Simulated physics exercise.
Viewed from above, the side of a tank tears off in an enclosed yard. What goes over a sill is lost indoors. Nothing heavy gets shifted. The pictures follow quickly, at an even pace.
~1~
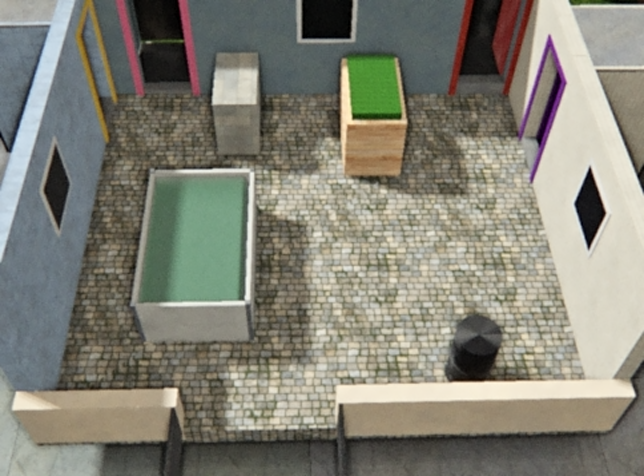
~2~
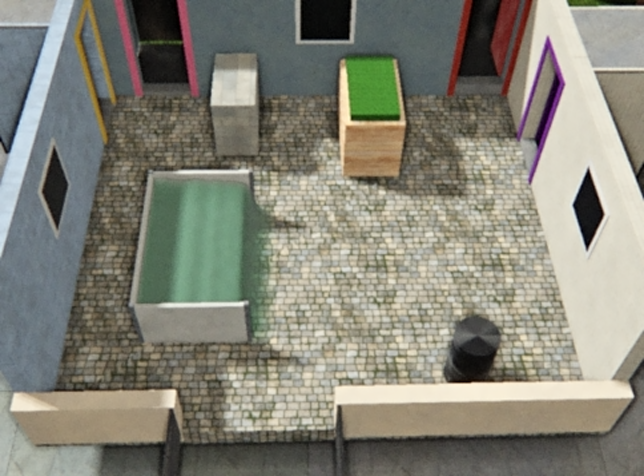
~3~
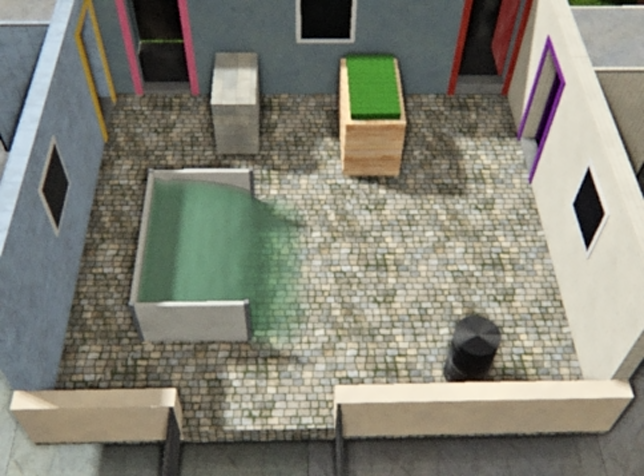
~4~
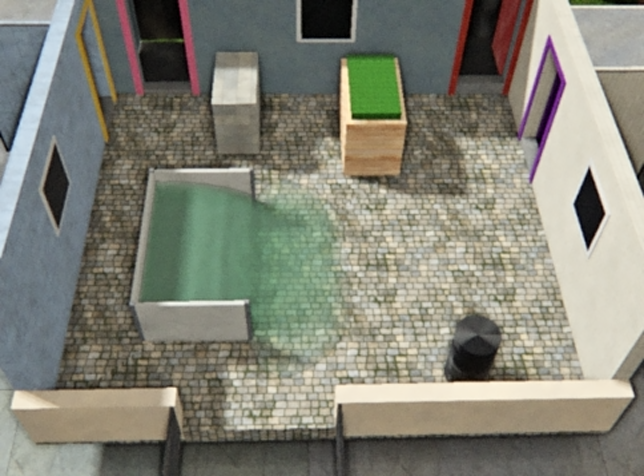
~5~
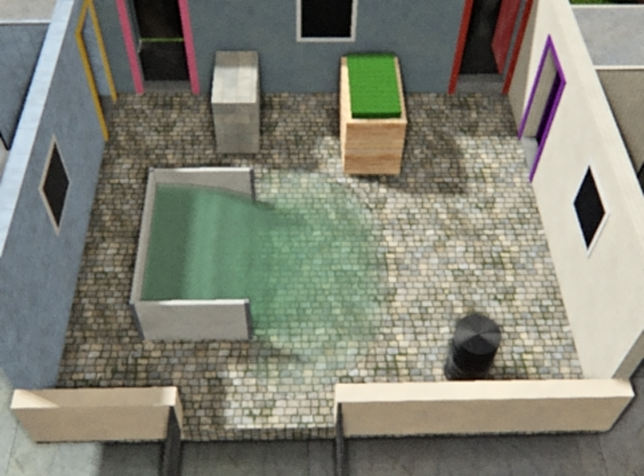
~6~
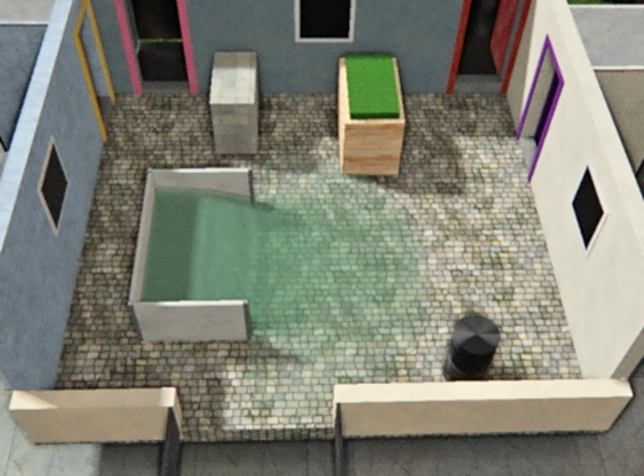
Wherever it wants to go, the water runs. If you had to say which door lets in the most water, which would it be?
I would say the purple door.
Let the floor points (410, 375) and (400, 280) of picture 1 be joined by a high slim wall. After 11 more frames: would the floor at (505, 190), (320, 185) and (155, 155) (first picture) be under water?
Taking the three spots in turn: Swamped, swamped, spared.
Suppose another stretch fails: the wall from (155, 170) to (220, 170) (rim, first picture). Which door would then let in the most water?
Most of it gets in at the pink-painted one.
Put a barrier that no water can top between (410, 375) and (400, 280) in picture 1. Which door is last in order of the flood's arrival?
That would be the door marked yellow.
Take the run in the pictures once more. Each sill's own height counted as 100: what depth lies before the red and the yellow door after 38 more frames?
I reckon it's around 70 and then 10 per cent.
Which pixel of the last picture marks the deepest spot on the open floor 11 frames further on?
Somewhere around pixel (588, 406).
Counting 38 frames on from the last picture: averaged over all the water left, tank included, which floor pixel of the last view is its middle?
The centre of mass sits at about (414, 220).
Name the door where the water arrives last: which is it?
The yellow one.
A moment on, water covers 45 % of the floor; red door not reached, pink door not reached, yellow door not reached, purple door not reached.
Next, water covers 55 % of the floor; red door not reached, pink door not reached, yellow door not reached, purple door some in.
Then, water covers 60 % of the floor; red door a trickle in, pink door not reached, yellow door not reached, purple door a lot in.
Later, water covers 75 % of the floor; red door a trickle in, pink door wet at the sill, nothing in, yellow door wet at the sill, nothing in, purple door a lot in.
In the end, water covers 95 % of the floor; red door a trickle in, pink door wet at the sill, nothing in, yellow door wet at the sill, nothing in, purple door a lot in; the purple door has let in the most.
